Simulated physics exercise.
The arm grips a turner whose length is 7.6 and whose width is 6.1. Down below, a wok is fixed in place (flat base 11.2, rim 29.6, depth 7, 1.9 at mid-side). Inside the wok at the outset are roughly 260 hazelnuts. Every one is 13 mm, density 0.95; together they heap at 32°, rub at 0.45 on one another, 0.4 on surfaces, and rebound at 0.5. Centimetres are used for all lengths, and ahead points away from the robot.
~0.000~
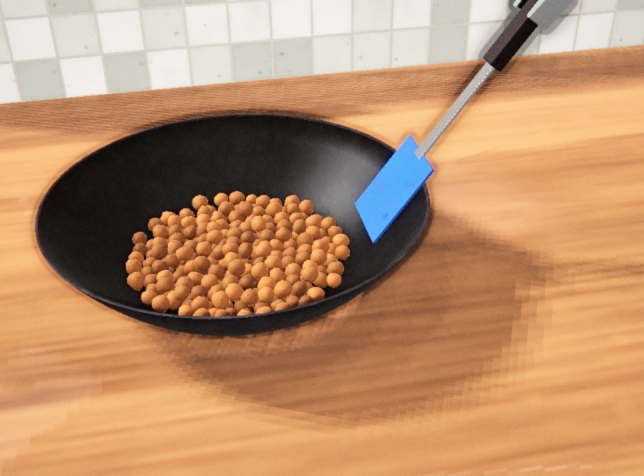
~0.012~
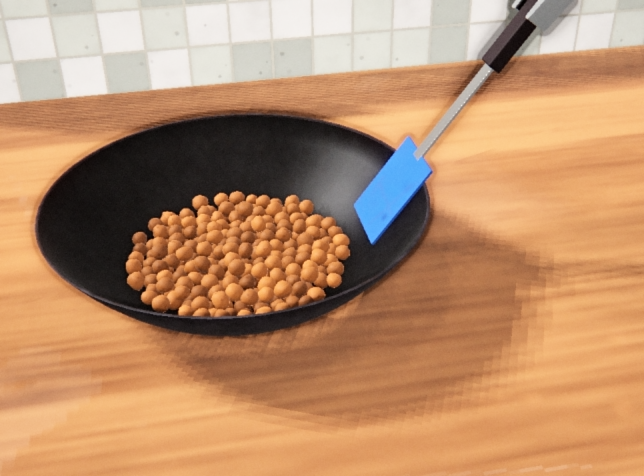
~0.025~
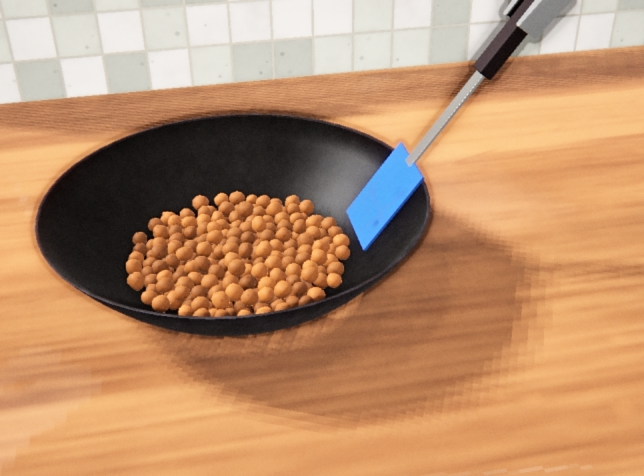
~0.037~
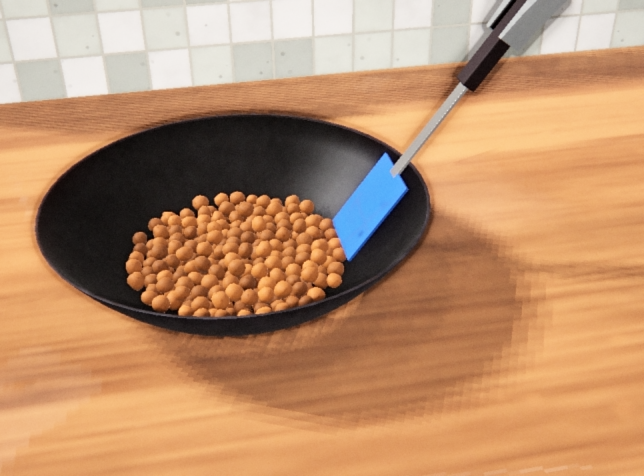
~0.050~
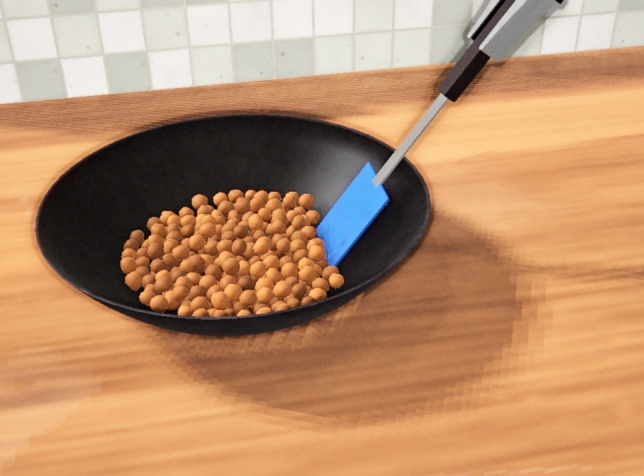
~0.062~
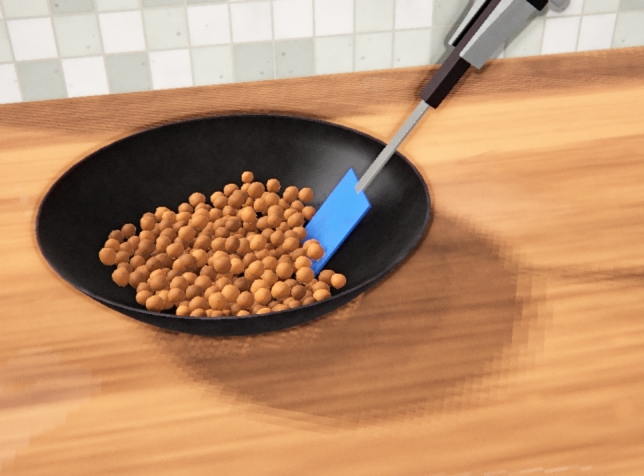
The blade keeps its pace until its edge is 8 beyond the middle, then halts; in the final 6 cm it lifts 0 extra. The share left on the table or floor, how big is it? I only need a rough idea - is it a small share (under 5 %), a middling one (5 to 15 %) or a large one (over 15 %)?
A middling one, 5 to 15 %.
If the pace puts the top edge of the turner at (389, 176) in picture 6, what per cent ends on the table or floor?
Roughly 0 per cent.
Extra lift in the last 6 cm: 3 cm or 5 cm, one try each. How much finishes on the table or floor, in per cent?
Near 10 and 10 percent respectively.
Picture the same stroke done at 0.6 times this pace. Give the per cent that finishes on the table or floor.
Estimate: Close to 0 %.
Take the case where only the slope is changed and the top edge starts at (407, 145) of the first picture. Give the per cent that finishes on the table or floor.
Spill: Approx. 15 per cent.
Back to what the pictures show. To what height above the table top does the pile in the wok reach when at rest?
Roughly 6.5 centimetres.
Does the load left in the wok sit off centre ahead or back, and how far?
Some 4.5 cm ahead of the centre.
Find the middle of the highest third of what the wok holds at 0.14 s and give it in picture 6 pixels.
Around (164, 226).
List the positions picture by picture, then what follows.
Turner top edge at (422, 152), sloping 53°; upper third of the load around (246, 247), from x 135 to 340, top at y 200; 256 in the wok, in the first frame.
Turner top edge at (420, 153), sloping 53°; upper third of the load around (246, 247), from x 135 to 345, top at y 200, in the second frame.
Turner top edge at (412, 160), sloping 53°; upper third of the load around (246, 247), from x 135 to 345, top at y 200, in the third frame.
Turner top edge at (397, 170), sloping 53°; upper third of the load around (246, 247), from x 135 to 340, top at y 200, in the fourth frame.
Turner top edge at (379, 180), sloping 53°; upper third of the load around (245, 241), from x 130 to 335, top at y 195, in the fifth frame.
Turner top edge at (361, 187), sloping 53°; upper third of the load around (238, 238), from x 110 to 340, top at y 175; 256 in the wok, in the sixth frame.
After 0.10 s, sloping 53°, highest piece 7 above the table; 256 in the wok.
After 0.14 s, sloping 53°, highest piece 9 above the table; 255 in the wok, 1 on the blade or in flight.
After 0.35 s, sloping 53°, highest piece 8 above the table; 236 in the wok, 11 on the table or floor, 9 on the blade or in flight.
After 1.40 s, sloping 53°, highest piece 6 above the table; 236 in the wok, 20 on the table or floor.
At rest, 236 in the wok, 20 on the table or floor. That is 8 % on the table or floor.
